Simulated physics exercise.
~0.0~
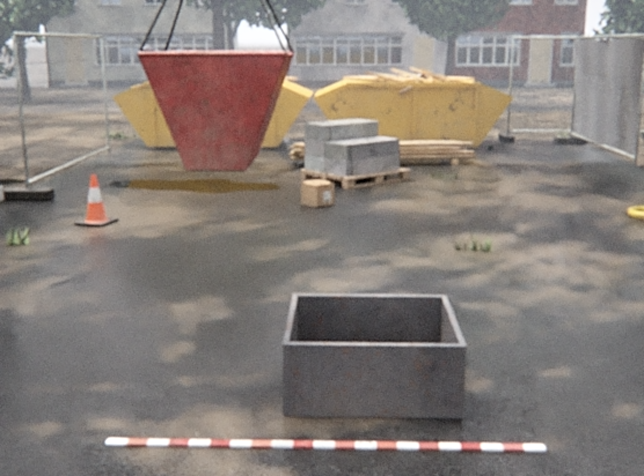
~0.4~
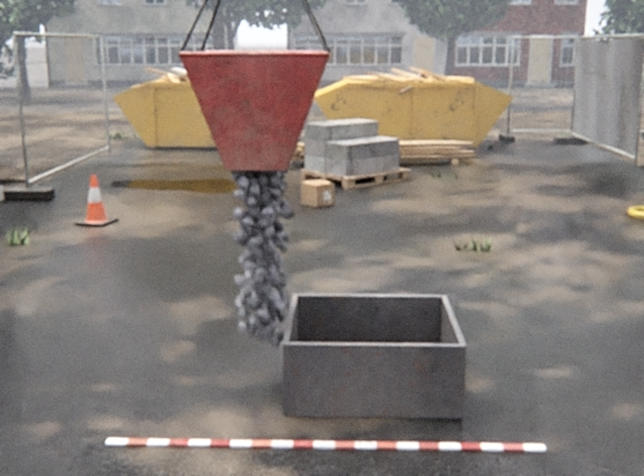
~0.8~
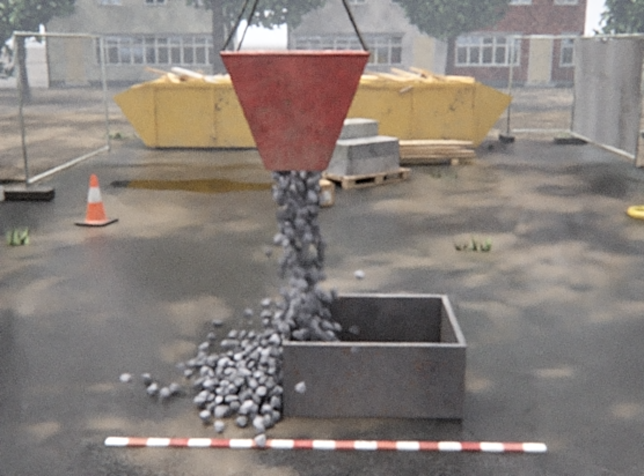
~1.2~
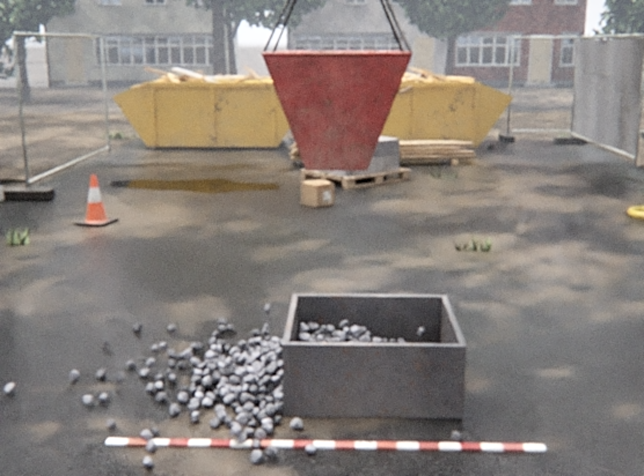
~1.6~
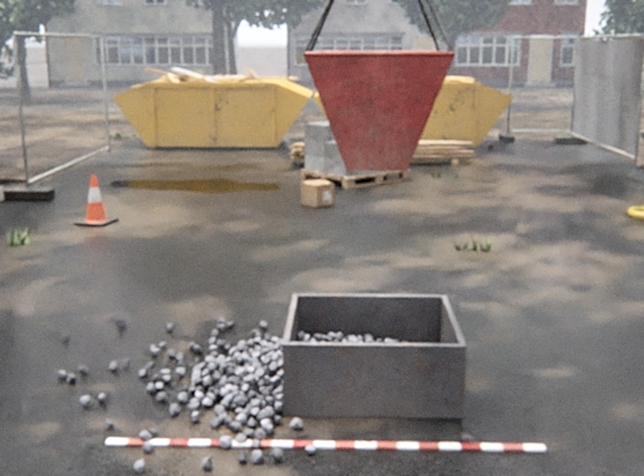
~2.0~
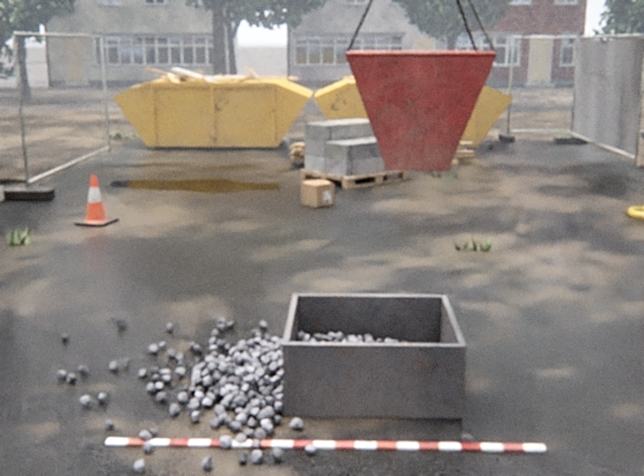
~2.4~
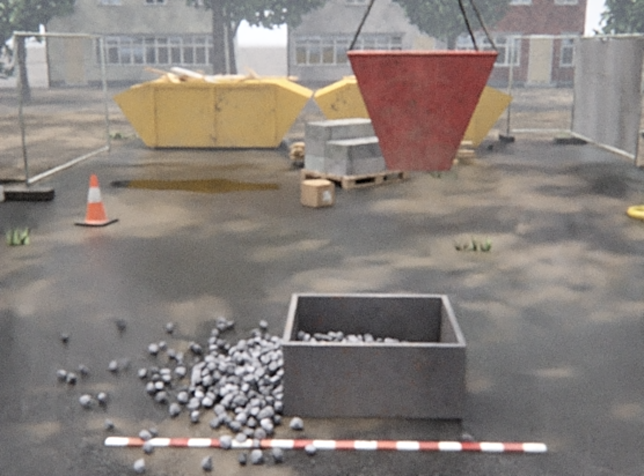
A red skip hanging from cables moved right across a wet yard, pouring grey stones from its bottom, first left of an open dark bin and then into it, until it emptied and stopped, leaving stones inside and a scattered heap on the left.
